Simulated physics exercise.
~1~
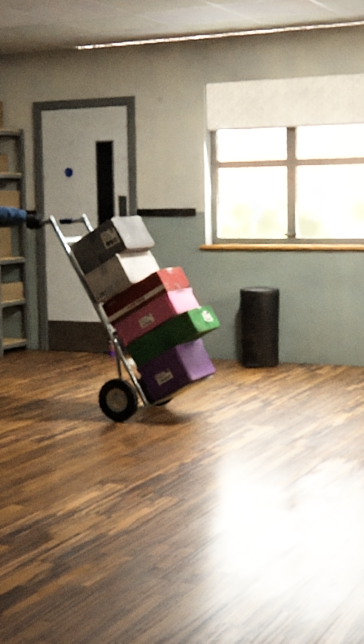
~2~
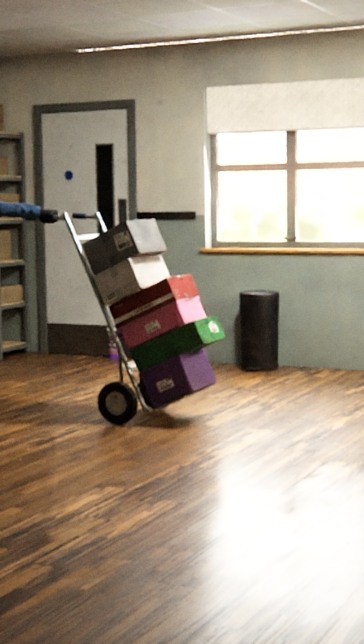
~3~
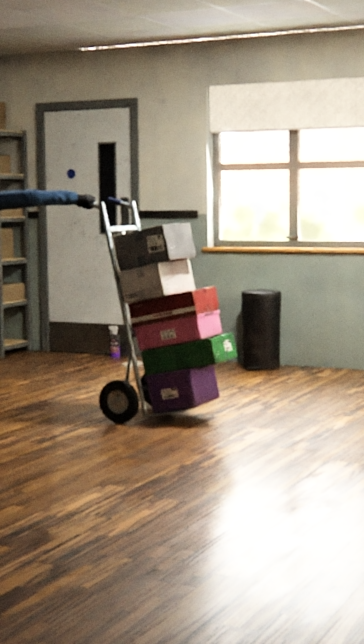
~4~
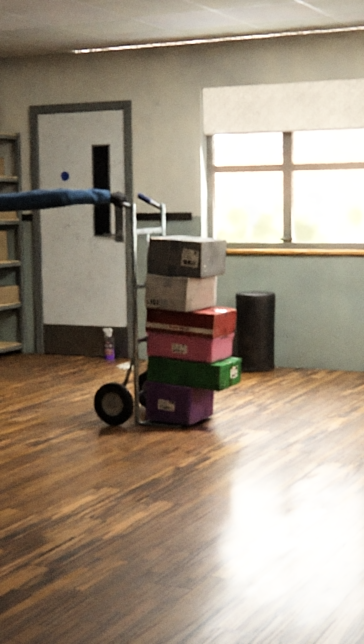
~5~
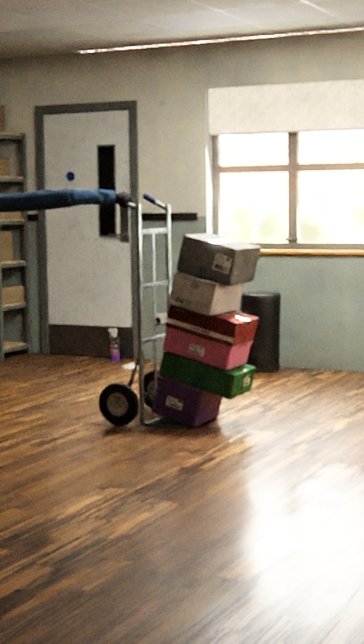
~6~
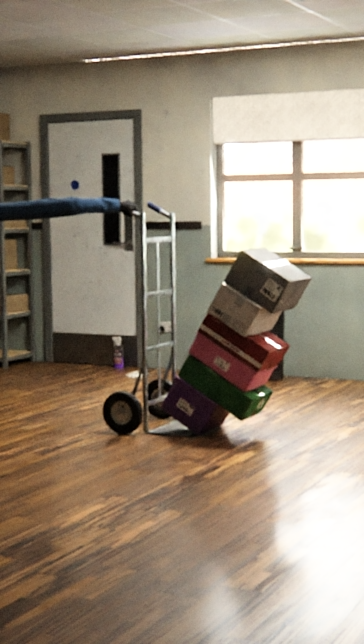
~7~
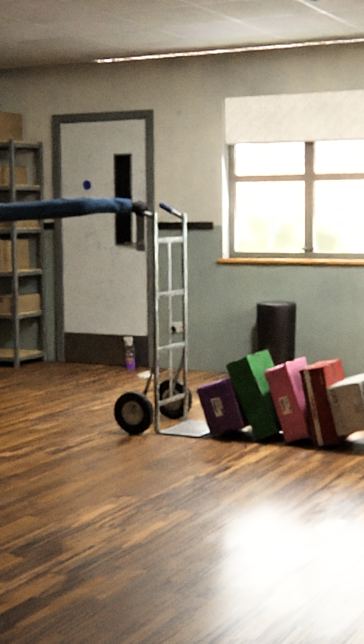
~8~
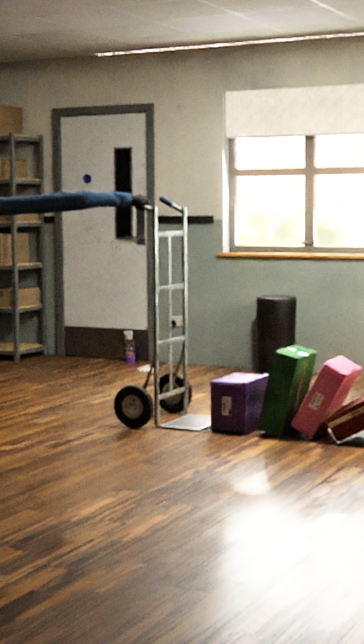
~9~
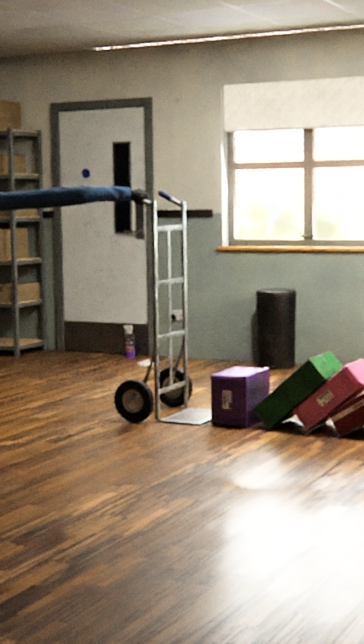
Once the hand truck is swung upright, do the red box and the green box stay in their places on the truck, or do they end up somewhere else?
Both end up somewhere else. The red box and the green box topple off to the right with the stack and come to rest on the floor.
